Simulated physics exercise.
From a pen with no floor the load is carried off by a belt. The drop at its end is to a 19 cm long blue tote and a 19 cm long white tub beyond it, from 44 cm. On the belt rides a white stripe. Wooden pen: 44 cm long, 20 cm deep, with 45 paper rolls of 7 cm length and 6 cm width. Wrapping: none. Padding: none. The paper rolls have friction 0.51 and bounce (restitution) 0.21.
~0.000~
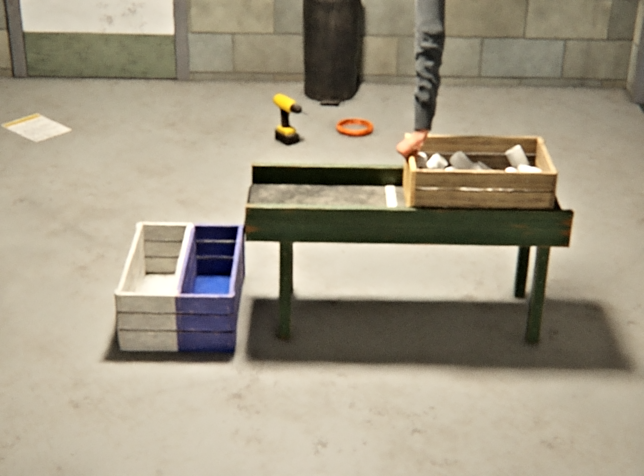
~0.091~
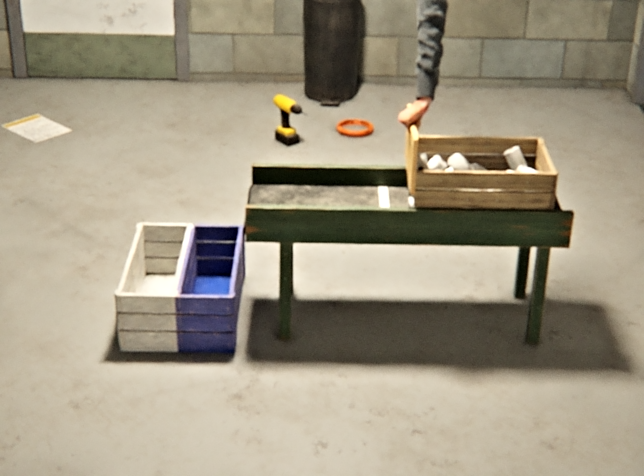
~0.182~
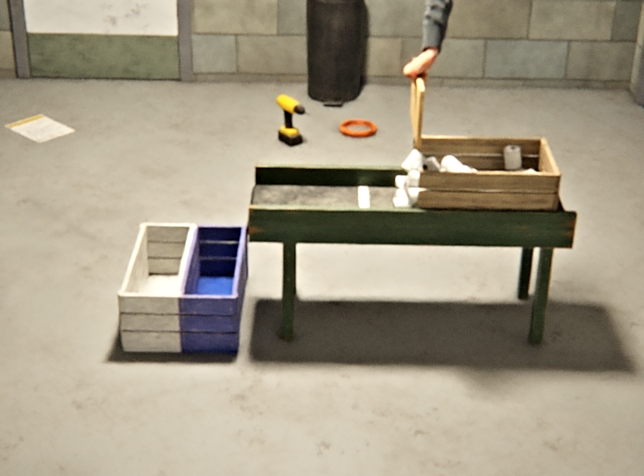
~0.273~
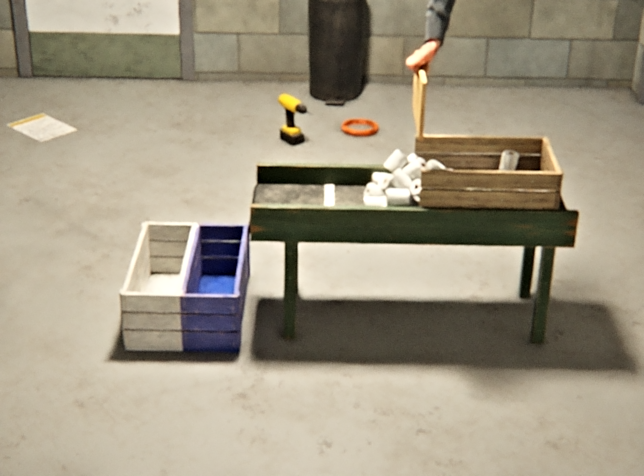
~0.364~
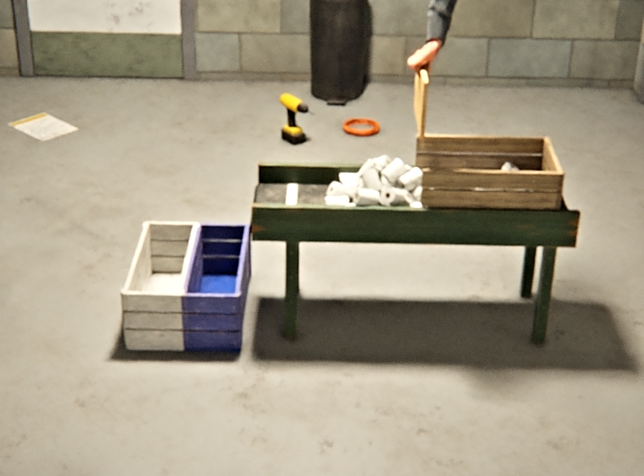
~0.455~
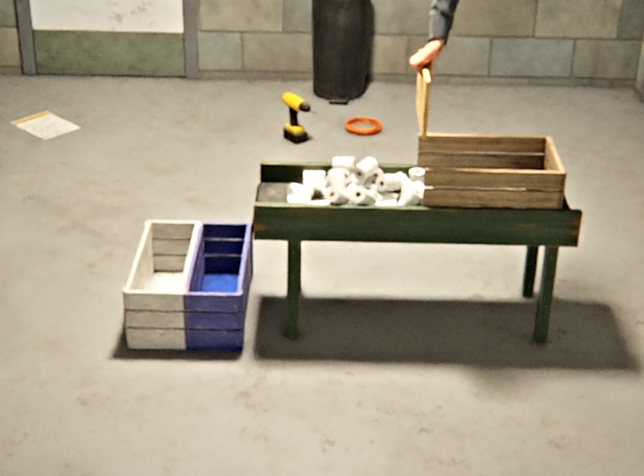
At first, a hand rests at the left end of a wooden pen full of white rolls on a green belt table. The hand raises the pen's end panel, and rolls slide out onto the belt. They spread leftward in a growing heap behind a white stripe, leaving the pen looking empty.
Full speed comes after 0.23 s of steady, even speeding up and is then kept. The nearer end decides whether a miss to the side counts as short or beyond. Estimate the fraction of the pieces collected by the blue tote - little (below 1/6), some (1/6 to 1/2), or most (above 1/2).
Little.
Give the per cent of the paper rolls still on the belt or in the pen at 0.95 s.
Close to 20 per cent, I'd say.
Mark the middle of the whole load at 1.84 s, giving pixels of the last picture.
Estimated centre in the last picture: (162, 288).
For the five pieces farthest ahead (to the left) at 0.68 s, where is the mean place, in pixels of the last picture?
Near (210, 207) in pixels.
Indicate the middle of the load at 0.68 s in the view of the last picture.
I'd put it close to (297, 195).
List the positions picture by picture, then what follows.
In the first picture (we follow the rim corner now nearest the camera), wooden pen at (416, 170); blue tote at (179, 295); belt has run 0 cm; nothing out yet.
Wooden pen at (416, 171); belt has run 3 cm, in the second picture.
Wooden pen at (419, 171); belt has run 11 cm; 3 out, the lowest roll at (405, 206), in the third picture.
Wooden pen at (421, 170); belt has run 23 cm; 11 out, the lowest roll at (375, 205), in the fourth picture.
Wooden pen at (422, 170); belt has run 37 cm; 20 out, in the fifth picture.
Wooden pen at (424, 169); blue tote at (187, 293); belt has run 50 cm; 27 out, in the sixth picture.
After 0.68 s, 5 still in the wooden pen, 30 on the belt and 10 in the air.
After 0.95 s, 15 in the white tub, 10 on the belt and 20 in the air.
After 1.34 s, 38 in the white tub, 2 on the ground beyond the white tub and 5 in the air.
When it is over (at 1.84 s), 41 in the white tub and 4 on the ground beyond the white tub. Asked share, 0 of 45, 0 per cent.
